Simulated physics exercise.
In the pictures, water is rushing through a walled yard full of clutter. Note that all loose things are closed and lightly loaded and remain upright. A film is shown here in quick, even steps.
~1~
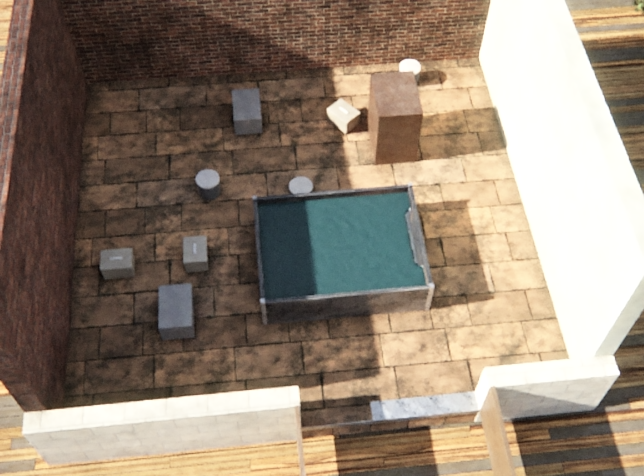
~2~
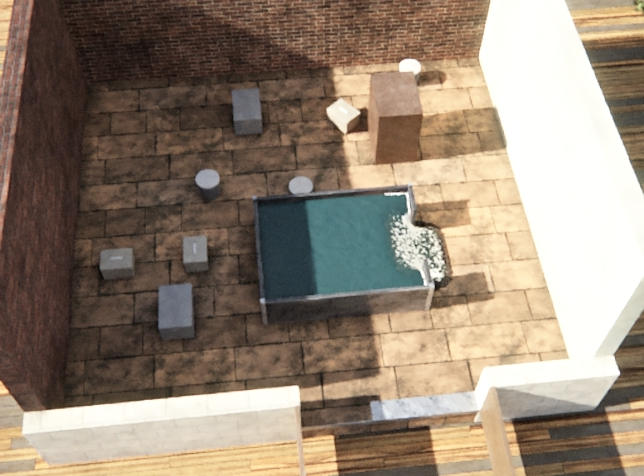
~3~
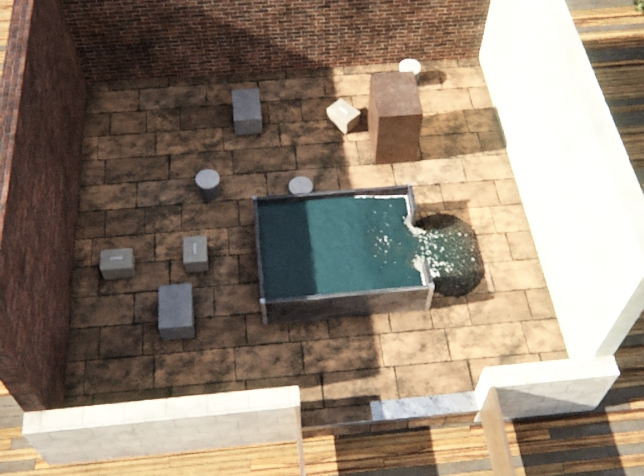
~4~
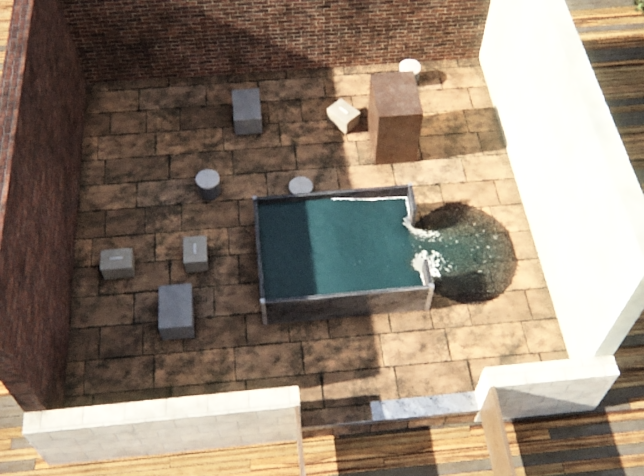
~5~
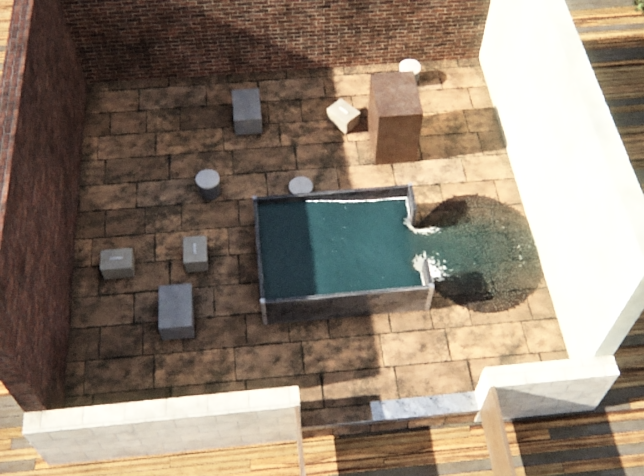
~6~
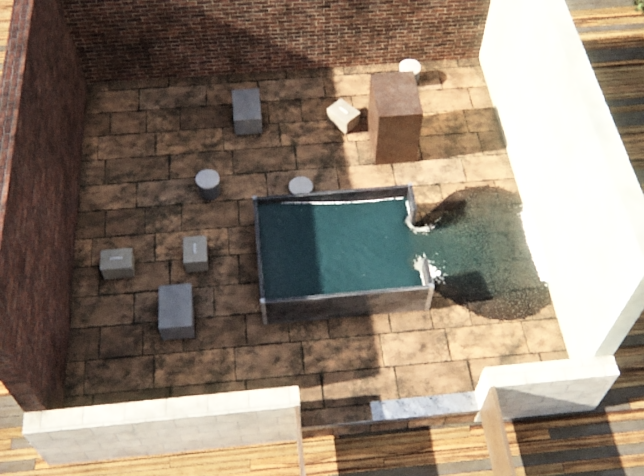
We see a walled yard scattered with blocks and short cylinders as water bursts from the right side of a rectangular tank, spreading across the paving to the white right wall, while the scattered objects stay still.
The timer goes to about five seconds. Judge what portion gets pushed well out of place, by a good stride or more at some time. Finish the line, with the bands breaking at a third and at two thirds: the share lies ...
The share lies below a third.
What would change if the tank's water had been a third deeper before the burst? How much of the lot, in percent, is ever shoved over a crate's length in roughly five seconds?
Near 10 % of the lot.
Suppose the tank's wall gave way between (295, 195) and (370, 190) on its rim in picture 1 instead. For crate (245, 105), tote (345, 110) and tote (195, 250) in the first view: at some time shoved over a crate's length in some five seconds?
In turn: Moved that far, moved that far, stayed within it.
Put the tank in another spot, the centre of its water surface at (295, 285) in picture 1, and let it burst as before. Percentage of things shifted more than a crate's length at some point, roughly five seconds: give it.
Estimate: Approx. 10 %.
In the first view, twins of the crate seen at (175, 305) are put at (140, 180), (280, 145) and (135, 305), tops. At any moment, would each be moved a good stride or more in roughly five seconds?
Result by item: Stays where it is / stays where it is / stays where it is.
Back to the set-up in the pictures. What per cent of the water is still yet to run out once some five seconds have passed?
It comes out at 98 parts in a hundred.
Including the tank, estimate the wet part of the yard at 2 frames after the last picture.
20 %, give or take.
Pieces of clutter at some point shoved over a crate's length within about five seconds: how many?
It comes out at 1.
A moment on, 0 of 8 are well off their spots; 0 afloat.
Next, 0 of 8 are well off their spots; 0 afloat.
Later, 0 of 8 are well off their spots; 1 afloat.
In the end, 1 of 8 are well off their spots, and 1 have been at some point; 0 afloat.
